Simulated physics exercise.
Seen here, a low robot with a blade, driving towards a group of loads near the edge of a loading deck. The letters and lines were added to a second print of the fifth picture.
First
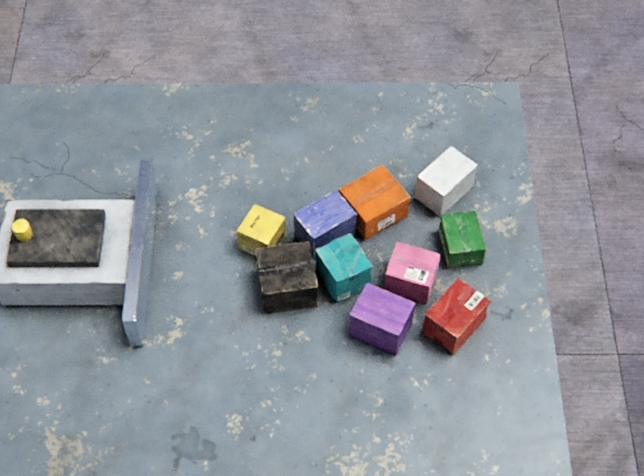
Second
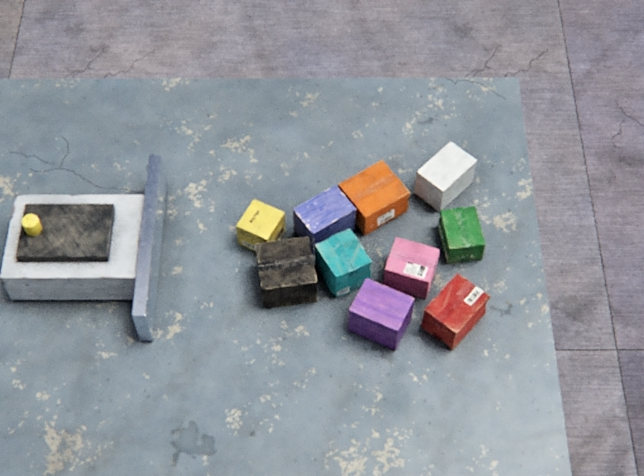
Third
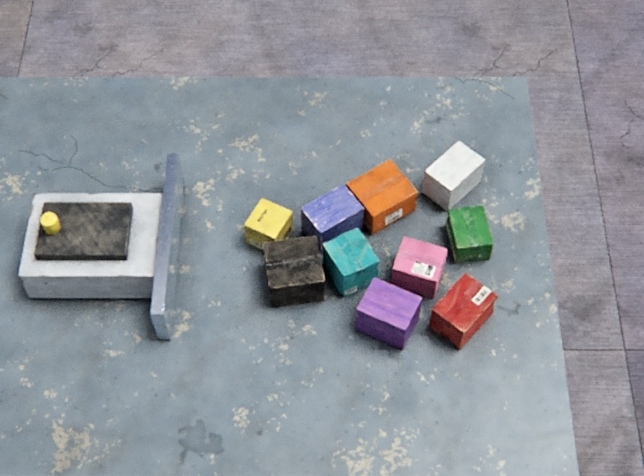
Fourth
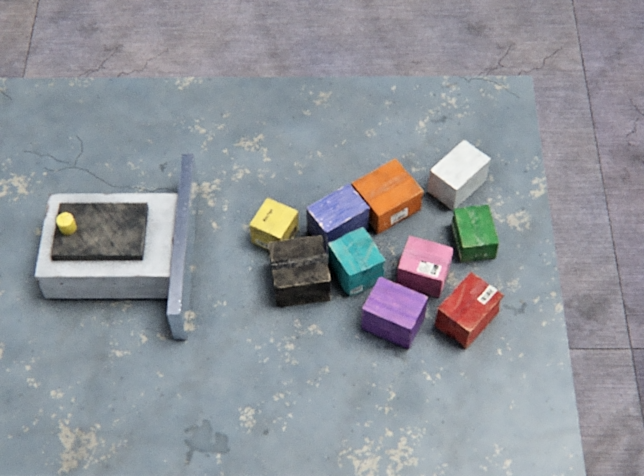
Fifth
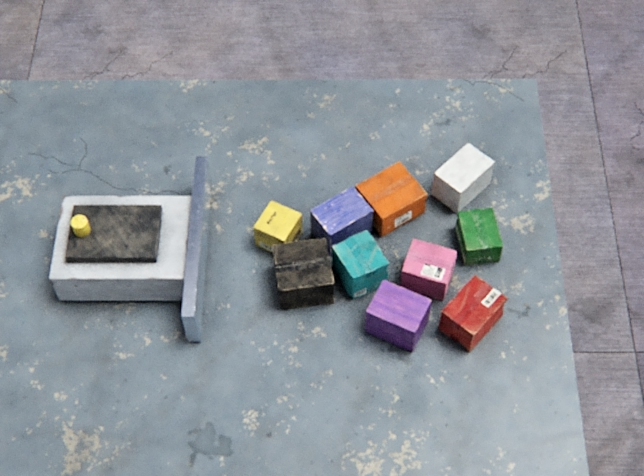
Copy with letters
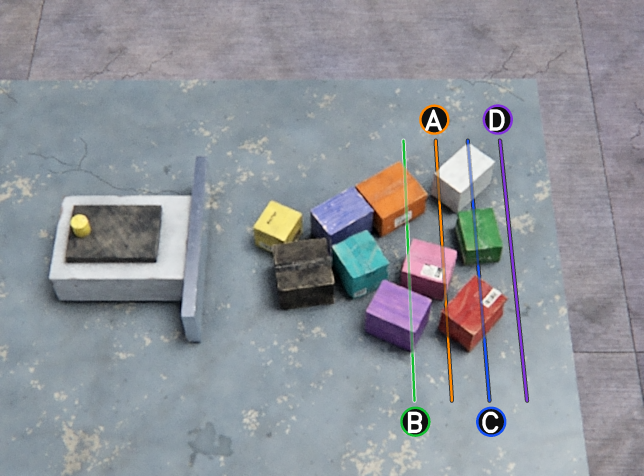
A low white robot with a black top, a yellow knob and an upright grey-blue blade is on the left of a worn blue-grey deck, seen from high above. To its right, near the deck's edge, sit yellow, black, blue, teal, orange, white, green, pink, purple and red boxes. The robot rolls slowly right, narrowing the gap to the motionless boxes, while the camera drifts slightly left.
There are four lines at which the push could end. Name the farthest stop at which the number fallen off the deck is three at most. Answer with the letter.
Line C.
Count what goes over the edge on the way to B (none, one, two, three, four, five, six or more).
By then, none.
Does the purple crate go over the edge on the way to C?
No.
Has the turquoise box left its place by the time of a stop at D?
By then, yes.
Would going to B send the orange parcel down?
No.
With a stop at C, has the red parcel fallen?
No.
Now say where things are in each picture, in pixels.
The first picture shows yellow box (262, 233); white crate (446, 182); black box (287, 278).
The second picture shows robot (73, 231); green box (461, 235).
The third picture shows robot (92, 230); red parcel (463, 312).
The fourth picture shows robot (108, 230); orange parcel (386, 197).
The fifth picture shows robot (121, 232); pink box (428, 270); yellow box (278, 229); white crate (463, 178).
On the copy, A at (443, 261); B at (409, 261); C at (478, 261); D at (512, 261).
On C. First, robot (224, 232); orange parcel (406, 193); turquoise box (379, 268).
Then, robot (325, 232); pink box (523, 270); green box (502, 231).
Finally, robot (404, 232); pink box over the edge; green box over the edge; two fallen.
By contrast, A is within the limit but short; B is within the limit but short; D drops six.
